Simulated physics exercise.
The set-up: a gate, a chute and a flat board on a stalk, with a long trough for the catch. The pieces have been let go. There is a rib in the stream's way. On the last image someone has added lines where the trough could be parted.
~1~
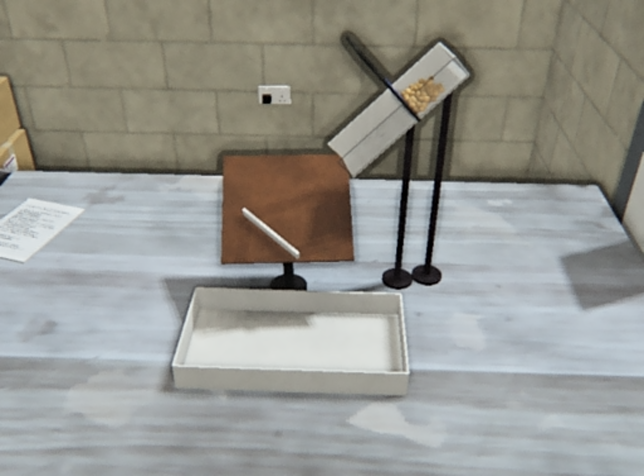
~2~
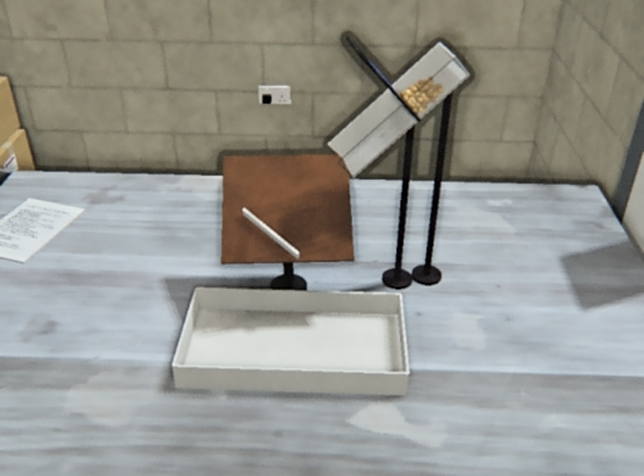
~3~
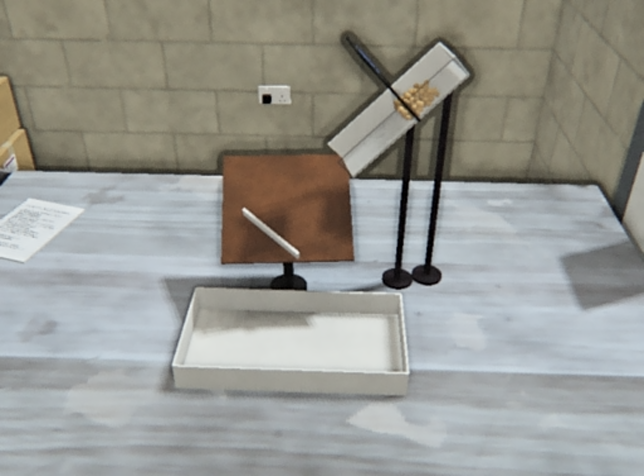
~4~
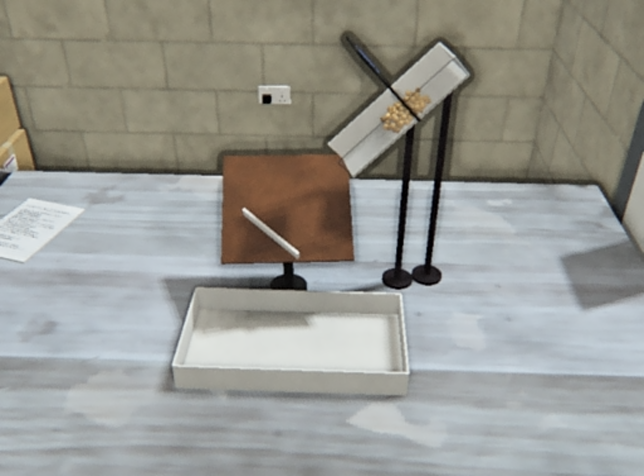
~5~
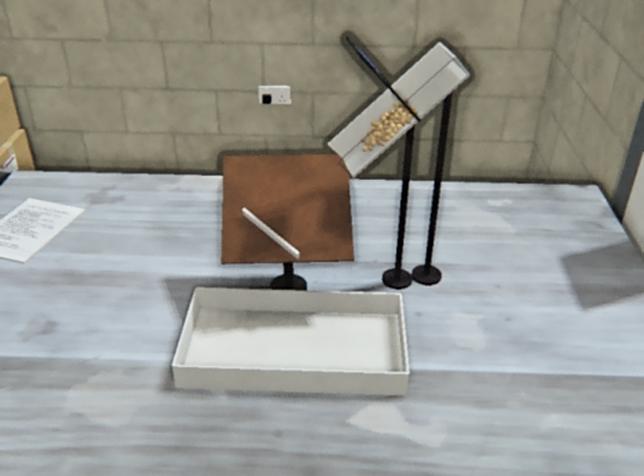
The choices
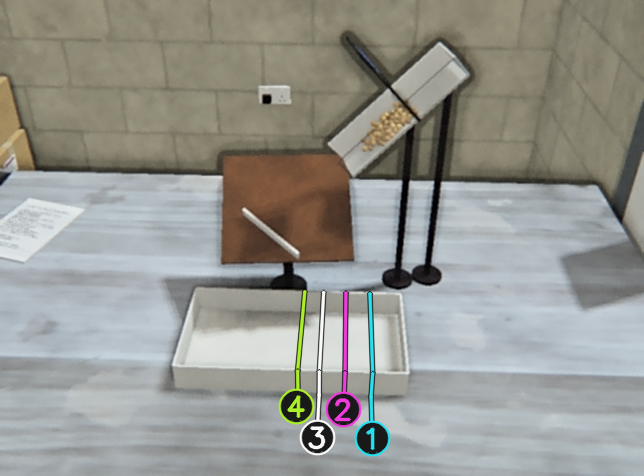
Dried chickpeas sliding down and leftward along a sloping pale chute, above a tilted brown board and an empty white trough.
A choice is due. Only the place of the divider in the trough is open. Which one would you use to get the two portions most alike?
Line 3 does it best.
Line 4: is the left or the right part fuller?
The right side.
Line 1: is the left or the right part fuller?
The left side.
On the marked copy, line 1 crosses the front rim at (372, 372); line 2 crosses the front rim at (345, 371); line 3 crosses the front rim at (319, 370); line 4 crosses the front rim at (297, 369).
With 1, of what is caught, the whole lot on the left of the divider, none at all on the right.
With 2, of what is caught, all but a few on the left of the divider, only a few on the right.
With 3, of what is caught, close to two thirds on the left of the divider, close to a third on the right.
With 4, of what is caught, a small share on the left of the divider, all but a few on the right.
